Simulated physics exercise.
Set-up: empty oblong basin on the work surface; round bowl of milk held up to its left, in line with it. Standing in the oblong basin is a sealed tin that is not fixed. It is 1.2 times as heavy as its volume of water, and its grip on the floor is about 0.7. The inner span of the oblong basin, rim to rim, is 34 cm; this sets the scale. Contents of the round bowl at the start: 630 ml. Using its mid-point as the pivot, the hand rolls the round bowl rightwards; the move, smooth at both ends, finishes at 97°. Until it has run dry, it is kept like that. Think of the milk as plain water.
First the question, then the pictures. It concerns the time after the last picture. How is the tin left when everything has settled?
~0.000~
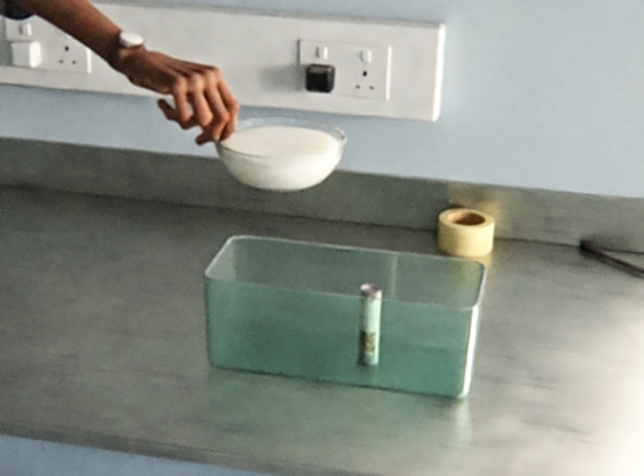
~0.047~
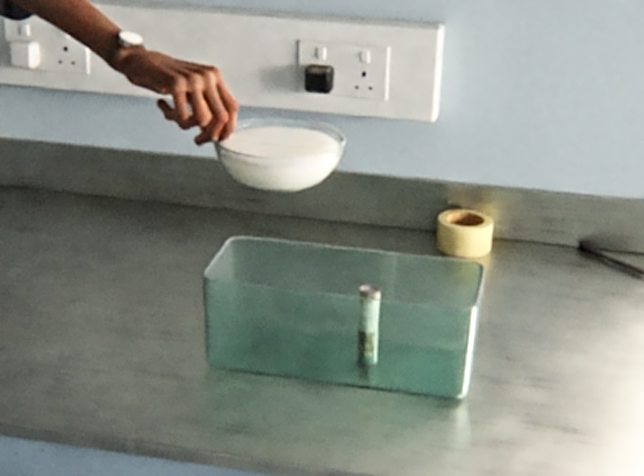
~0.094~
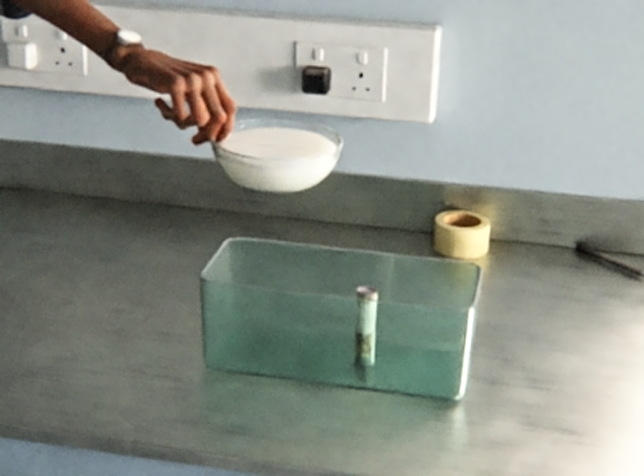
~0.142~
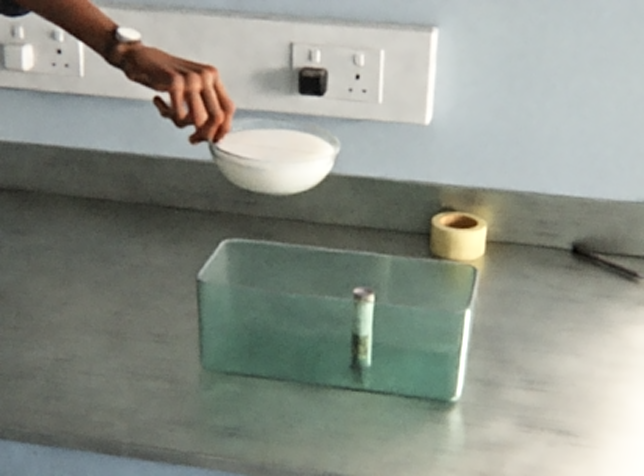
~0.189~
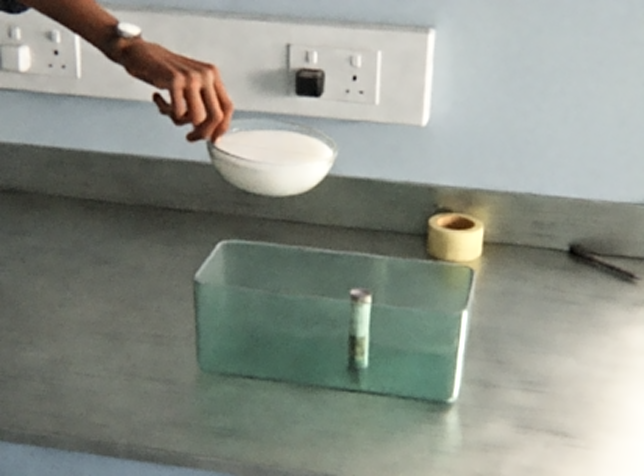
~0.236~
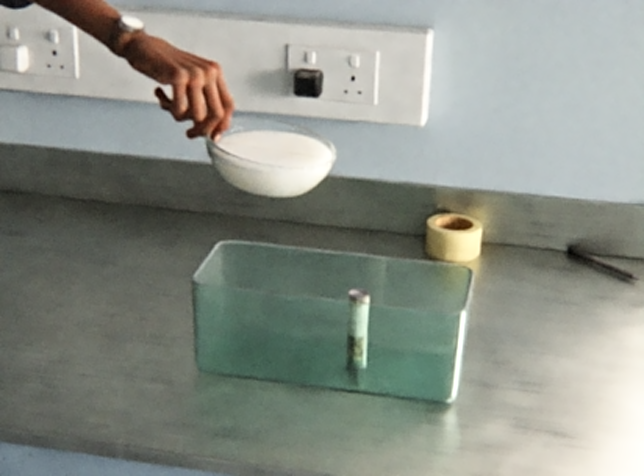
It does not keel over.
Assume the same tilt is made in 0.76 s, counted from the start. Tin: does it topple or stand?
Outcome - the tin stays erect.
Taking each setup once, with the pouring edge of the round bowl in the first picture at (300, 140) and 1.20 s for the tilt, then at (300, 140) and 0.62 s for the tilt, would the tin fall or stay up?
The tin stays vertical the first time and overturns the second time.
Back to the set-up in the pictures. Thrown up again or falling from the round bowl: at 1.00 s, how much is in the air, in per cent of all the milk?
Estimate: Around 5 per cent.
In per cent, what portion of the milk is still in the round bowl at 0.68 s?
38 %.
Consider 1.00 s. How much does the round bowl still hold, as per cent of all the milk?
About 1 percent.
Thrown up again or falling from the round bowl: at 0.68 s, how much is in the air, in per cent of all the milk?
Near 38 per cent at that moment.
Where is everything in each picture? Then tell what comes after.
In the first frame, it leans 0°; its right rim is at (344, 144); the milk meets the walls at (222, 137) and (341, 149); the oblong basin's rim runs from (217, 257) to (482, 287); the tin's top is at (371, 292).
In the second frame, it leans 0°; its right rim is at (343, 145); the milk meets the walls at (221, 138) and (340, 150).
In the third frame, it leans 1°; its right rim is at (340, 147); the milk meets the walls at (219, 139) and (338, 152).
In the fourth frame, it leans 3°; its right rim is at (337, 151); the milk meets the walls at (216, 140) and (335, 153).
In the fifth frame, it leans 6°; its right rim is at (335, 155); the milk meets the walls at (215, 140) and (333, 156).
In the sixth frame, it leans 9°; its right rim is at (334, 159); the milk meets the walls at (214, 140) and (332, 157).
By 0.68 s the tilt is 58° and 38 per cent is still to pour; the tin stands where it began.
By 1.00 s the tilt is 90° and 1 per cent is still to pour; the tin stands where it began.
By 1.33 s the tilt is 97° and 0 per cent is still to pour; the tin stands where it began.
By 1.70 s the tilt is 97° and 0 per cent is still to pour; the tin stands where it began.
At rest the tin stands where it began.
